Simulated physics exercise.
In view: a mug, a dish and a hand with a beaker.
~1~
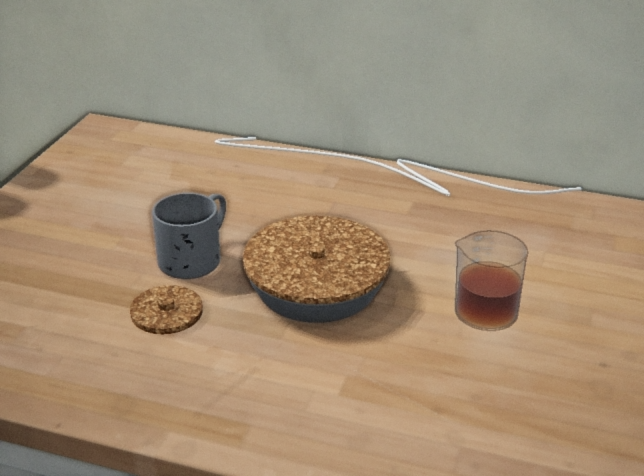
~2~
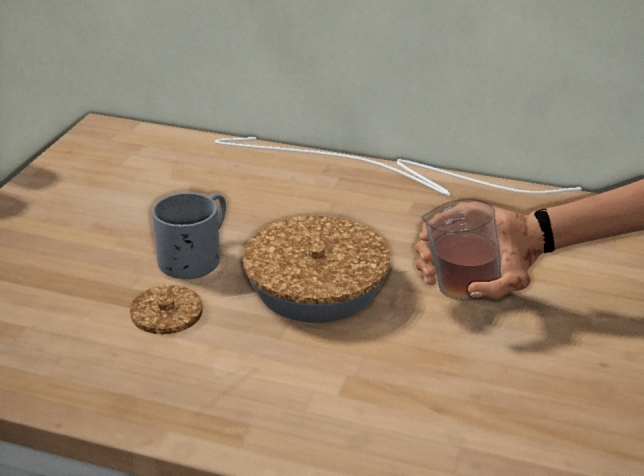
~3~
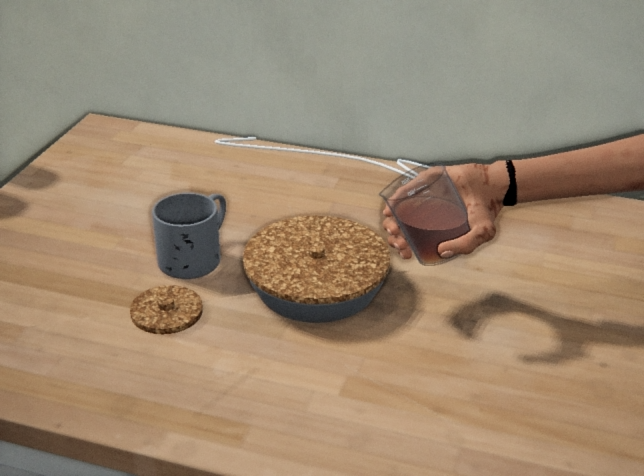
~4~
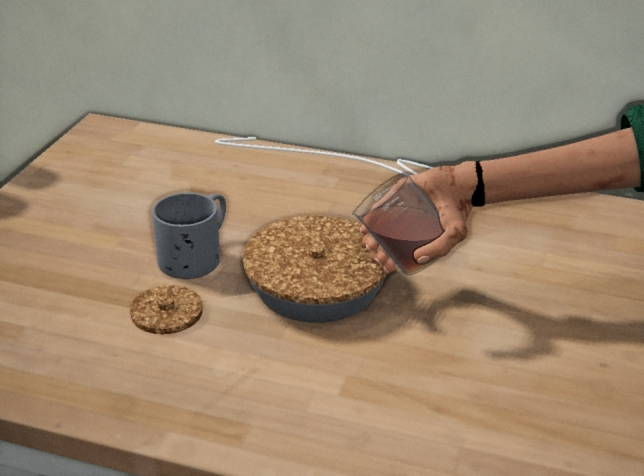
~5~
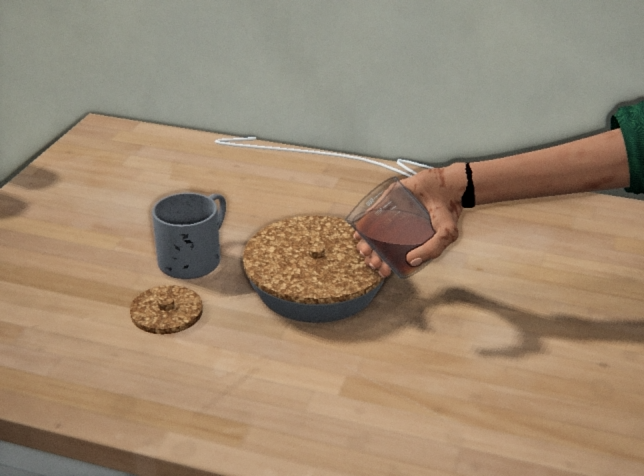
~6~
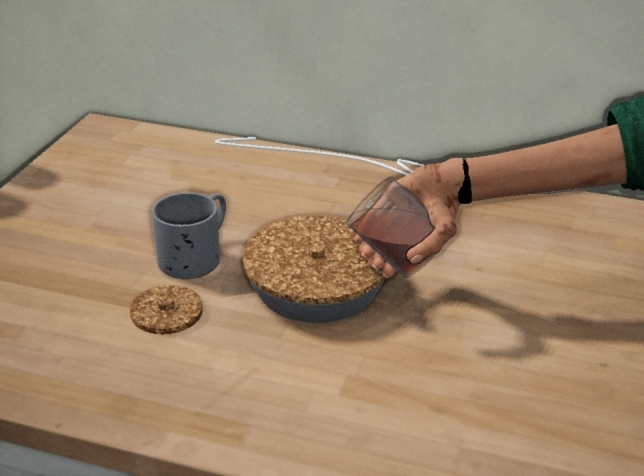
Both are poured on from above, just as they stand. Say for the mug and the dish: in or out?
The mug is going to gather it. The dish is going to let it slide off the outside.
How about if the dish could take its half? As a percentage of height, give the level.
I make it 15 per cent.
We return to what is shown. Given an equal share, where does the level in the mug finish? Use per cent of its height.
I'd put it close to 30 per cent.
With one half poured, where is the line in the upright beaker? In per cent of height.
25 %.
A moment on, it hits the lid of the dish and runs off.
Further on, the tea goes into the mug.
When it is over, the dish is empty, in a puddle; the mug has its share inside.
